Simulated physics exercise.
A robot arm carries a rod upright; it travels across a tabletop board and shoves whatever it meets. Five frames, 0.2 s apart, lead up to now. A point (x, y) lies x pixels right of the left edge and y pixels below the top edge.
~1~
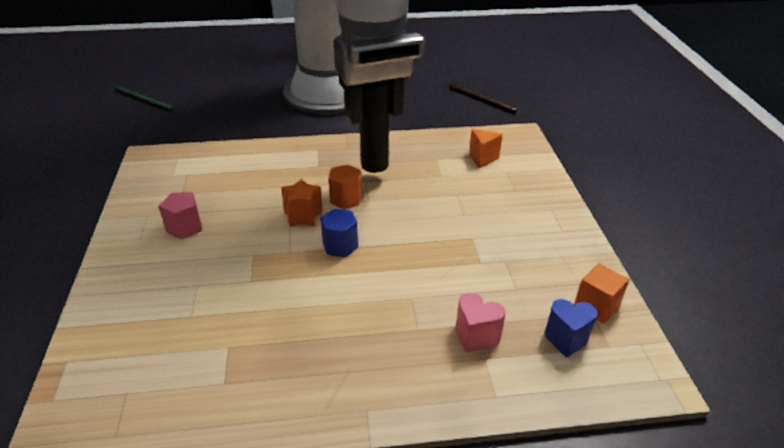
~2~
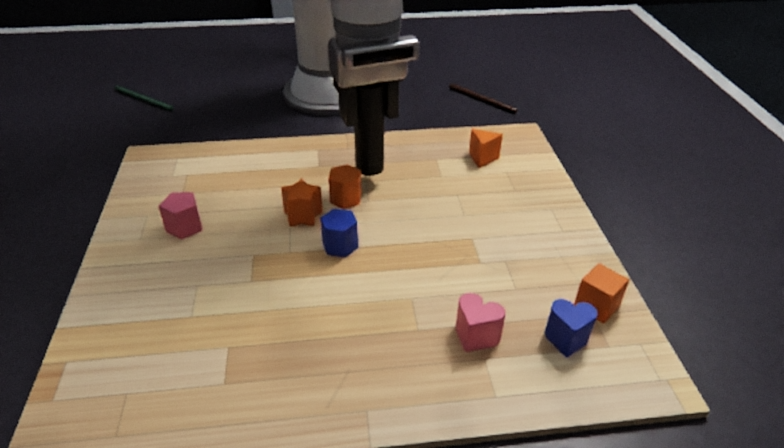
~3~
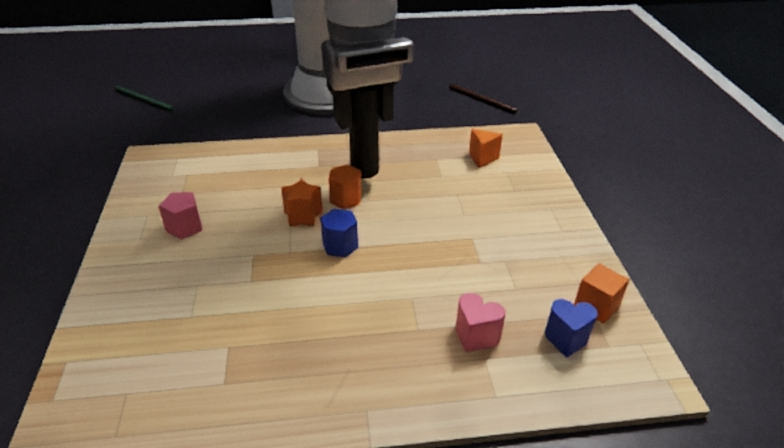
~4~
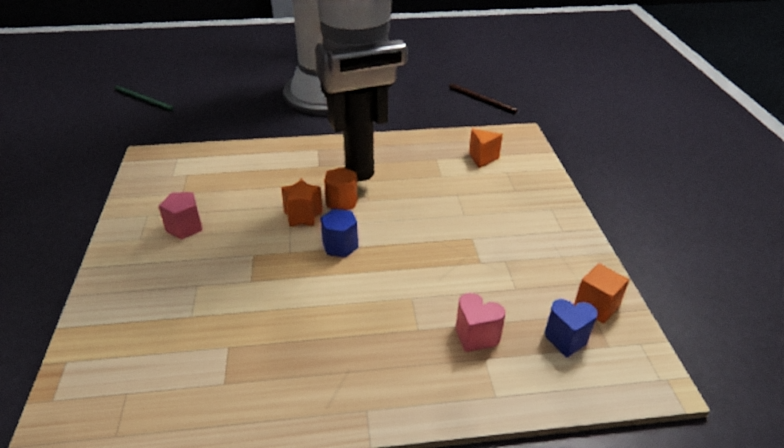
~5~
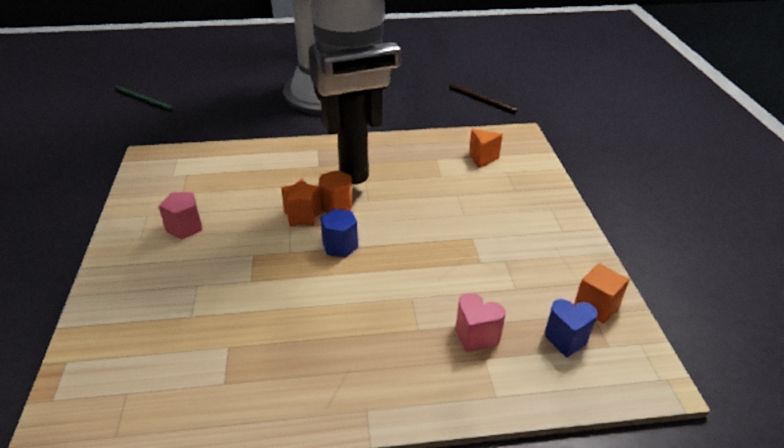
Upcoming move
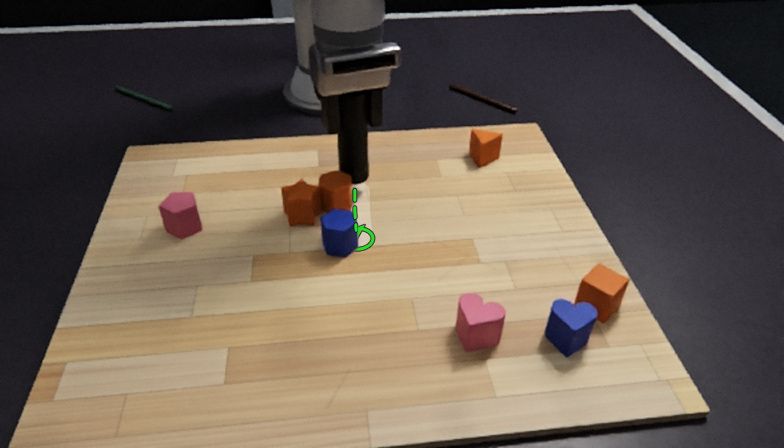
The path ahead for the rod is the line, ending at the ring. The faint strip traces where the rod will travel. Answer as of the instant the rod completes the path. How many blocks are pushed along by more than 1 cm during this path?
It displaces three or more.
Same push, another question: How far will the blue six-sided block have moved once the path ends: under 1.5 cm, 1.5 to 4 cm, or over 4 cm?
The block shifts between 1.5 and 4 cm.
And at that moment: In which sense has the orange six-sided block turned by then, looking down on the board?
Top view: Clockwise.
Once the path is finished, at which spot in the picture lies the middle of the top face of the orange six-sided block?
The middle of its upper face will lie at (322, 205).
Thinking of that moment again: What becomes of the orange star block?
Moved off its spot.
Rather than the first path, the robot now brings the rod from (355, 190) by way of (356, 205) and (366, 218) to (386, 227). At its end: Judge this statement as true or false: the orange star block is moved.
That statement is accurate.
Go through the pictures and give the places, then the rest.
The first frame shows lower end of the rod at (375, 166), tops of blocks, orange star block at (300, 190), orange six-sided block at (345, 173), blue six-sided block at (339, 219).
The second frame shows rod at (370, 168), blocks as before.
The third frame shows rod at (365, 171), blocks as before.
The fourth frame shows rod at (360, 174), orange six-sided block at (340, 176).
The fifth frame shows rod at (354, 177), orange star block at (300, 190), orange six-sided block at (335, 179), blue six-sided block at (339, 219).
The drawn path runs straight from (355, 190) to (357, 239).
What follows on the original path. One third of the way, rod at (354, 192); orange star block at (293, 194), turned 35° clockwise; orange six-sided block at (330, 194), turned 20° clockwise.
Two thirds of the way, rod at (355, 208); orange star block at (289, 196), turned 55° clockwise; orange six-sided block at (323, 203), turned 40° clockwise; blue six-sided block at (337, 223), turned 20° anticlockwise.
At the end, rod at (356, 225); orange star block at (289, 196), turned 55° clockwise; orange six-sided block at (322, 205), turned 50° clockwise; blue six-sided block at (333, 230), turned 20° anticlockwise.
